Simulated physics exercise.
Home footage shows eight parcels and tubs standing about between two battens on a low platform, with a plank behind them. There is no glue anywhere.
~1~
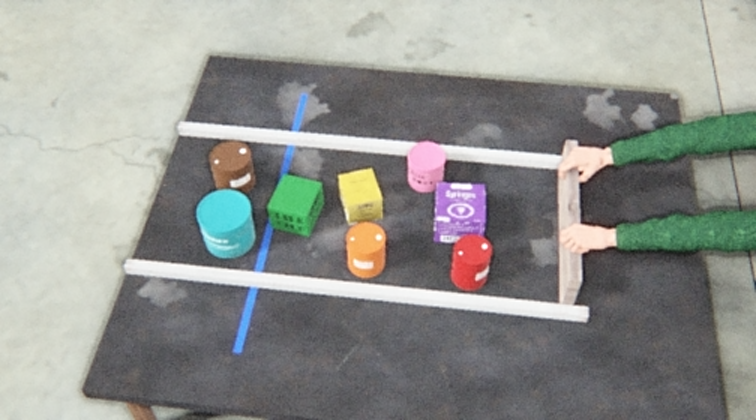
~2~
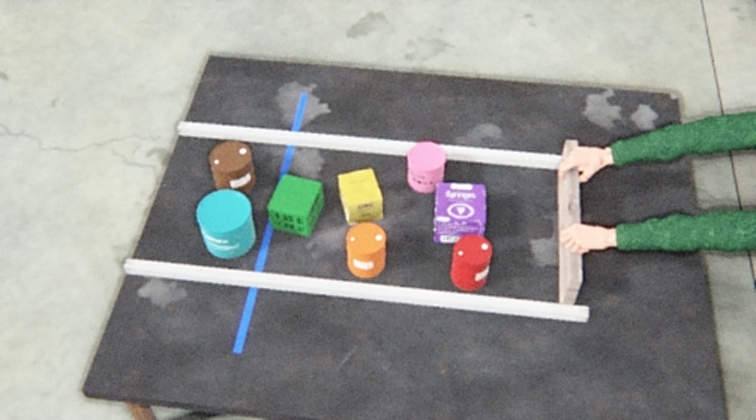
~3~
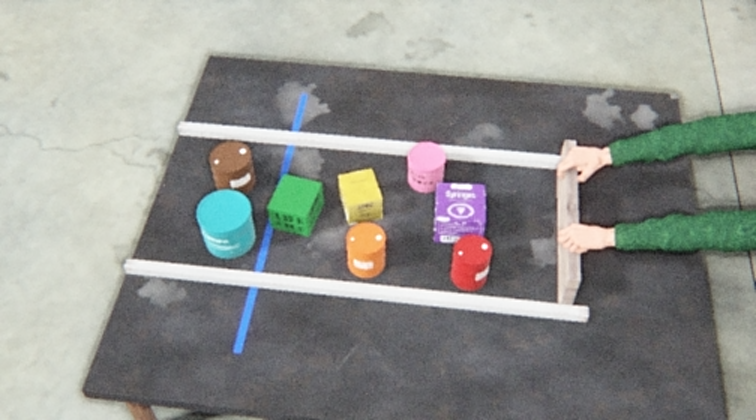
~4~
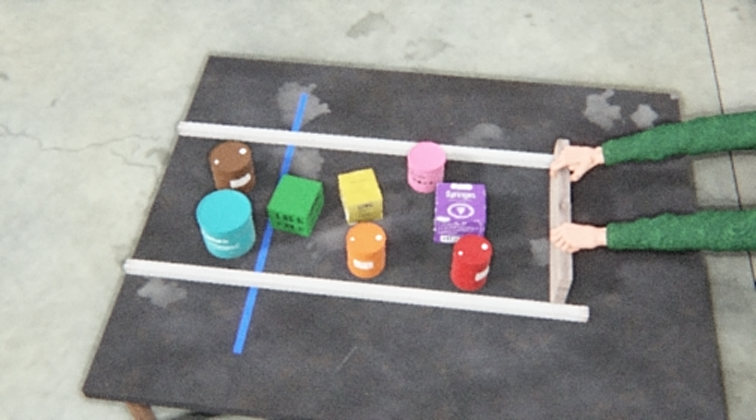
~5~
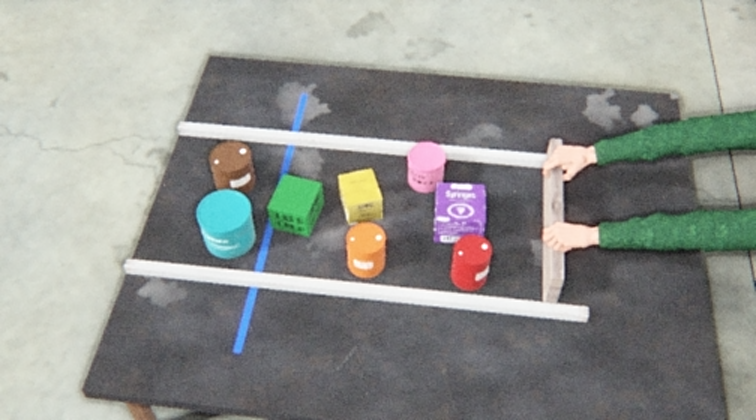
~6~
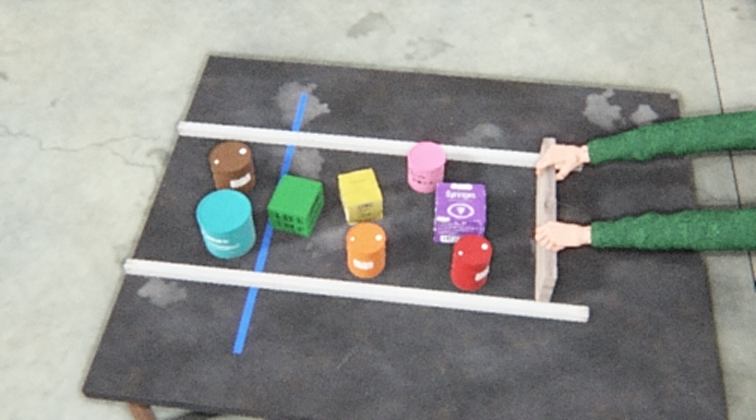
The video shows colourful tubs and boxes standing between two white rails on a dark surface crossed by blue tape, while two green-sleeved hands hold a plank still, then slide it a short way left, the objects staying put.
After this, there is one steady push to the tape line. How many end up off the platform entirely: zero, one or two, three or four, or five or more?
No fall happens.
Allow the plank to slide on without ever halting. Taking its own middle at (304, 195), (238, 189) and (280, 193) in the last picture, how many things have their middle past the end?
0, 2 and 0.
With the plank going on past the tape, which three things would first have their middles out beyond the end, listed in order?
First the brown canister, then the turquoise pail, then the green crate.
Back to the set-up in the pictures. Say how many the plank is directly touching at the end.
Well, it touches 3.
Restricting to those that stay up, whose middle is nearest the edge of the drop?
It's the brown canister.
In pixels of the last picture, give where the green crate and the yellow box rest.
The green crate comes to rest at (198, 193), and the yellow box comes to rest at (226, 160).
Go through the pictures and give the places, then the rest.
In the first picture, brown canister (233, 169); turquoise pail (227, 225); green crate (296, 205); plank (569, 221); tape (275, 207).
In the second picture, turquoise pail (227, 225); orange canister (366, 250).
In the third picture, green crate (296, 205); yellow box (361, 197).
In the fourth picture, brown canister (233, 169); pink pail (426, 168).
In the fifth picture, turquoise pail (227, 225); red canister (471, 263).
In the sixth picture, brown canister (233, 169); turquoise pail (227, 225); green crate (296, 205); plank (546, 219); tape (275, 207).
Soon after, none off yet; brown canister at rest near (233, 169); turquoise pail at rest near (227, 225); green crate at rest near (296, 205).
In the end, the number that fall off is zero.
